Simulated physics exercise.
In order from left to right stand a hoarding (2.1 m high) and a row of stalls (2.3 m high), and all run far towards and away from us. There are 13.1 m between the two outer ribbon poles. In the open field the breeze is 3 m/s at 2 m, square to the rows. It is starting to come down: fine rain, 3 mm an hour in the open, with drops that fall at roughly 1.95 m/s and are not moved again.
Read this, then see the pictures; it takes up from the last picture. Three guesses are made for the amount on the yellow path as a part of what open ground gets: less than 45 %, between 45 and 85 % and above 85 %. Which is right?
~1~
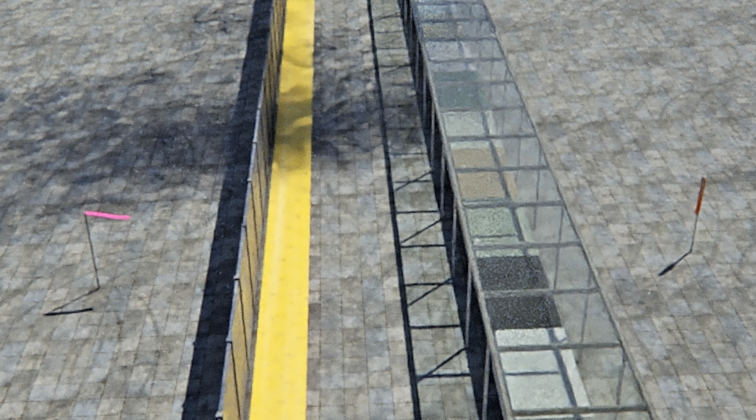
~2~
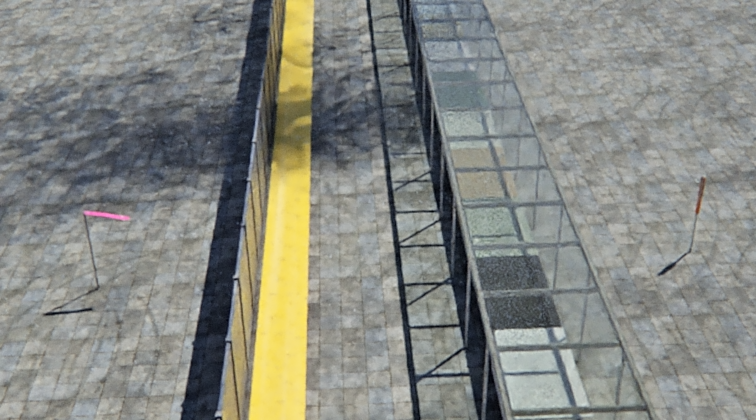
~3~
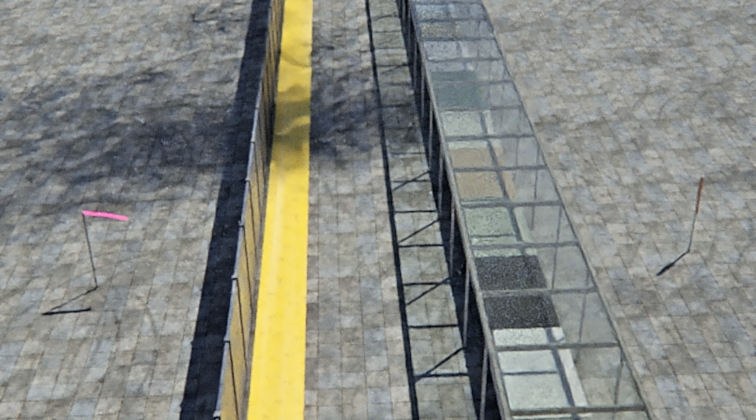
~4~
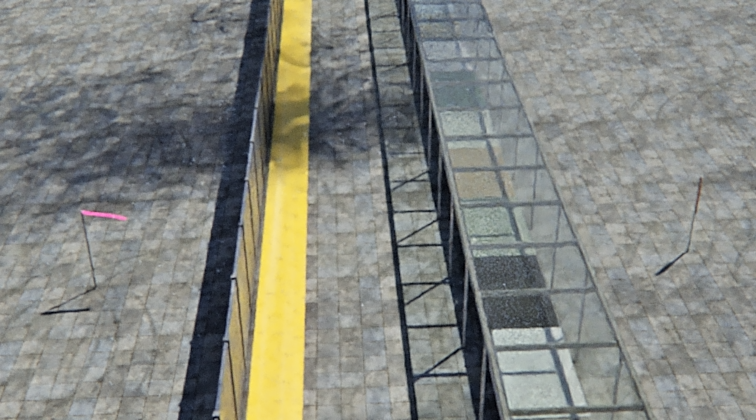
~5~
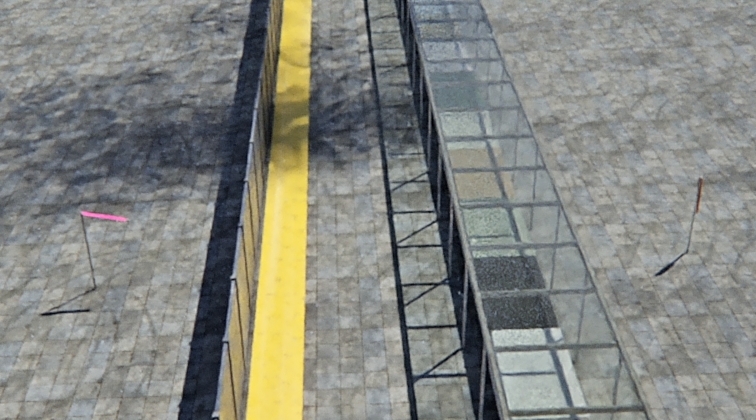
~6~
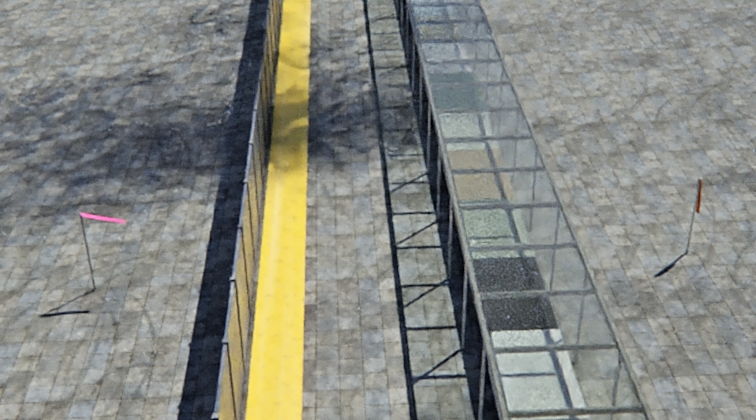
The share there: Between 45 and 85 % of the open amount.
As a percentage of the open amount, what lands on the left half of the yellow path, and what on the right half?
35 % left, 80 % right.
In 10 minutes the yellow path collects 0.3 mm against 0.5 mm in the open.
In 30 minutes the yellow path collects 0.9 mm against 1.5 mm in the open.
In 60 minutes the yellow path collects 1.7 mm against 3.0 mm in the open, so the yellow path has 57 % of the open amount; the left half of it has 33 %, the right half 81 %.
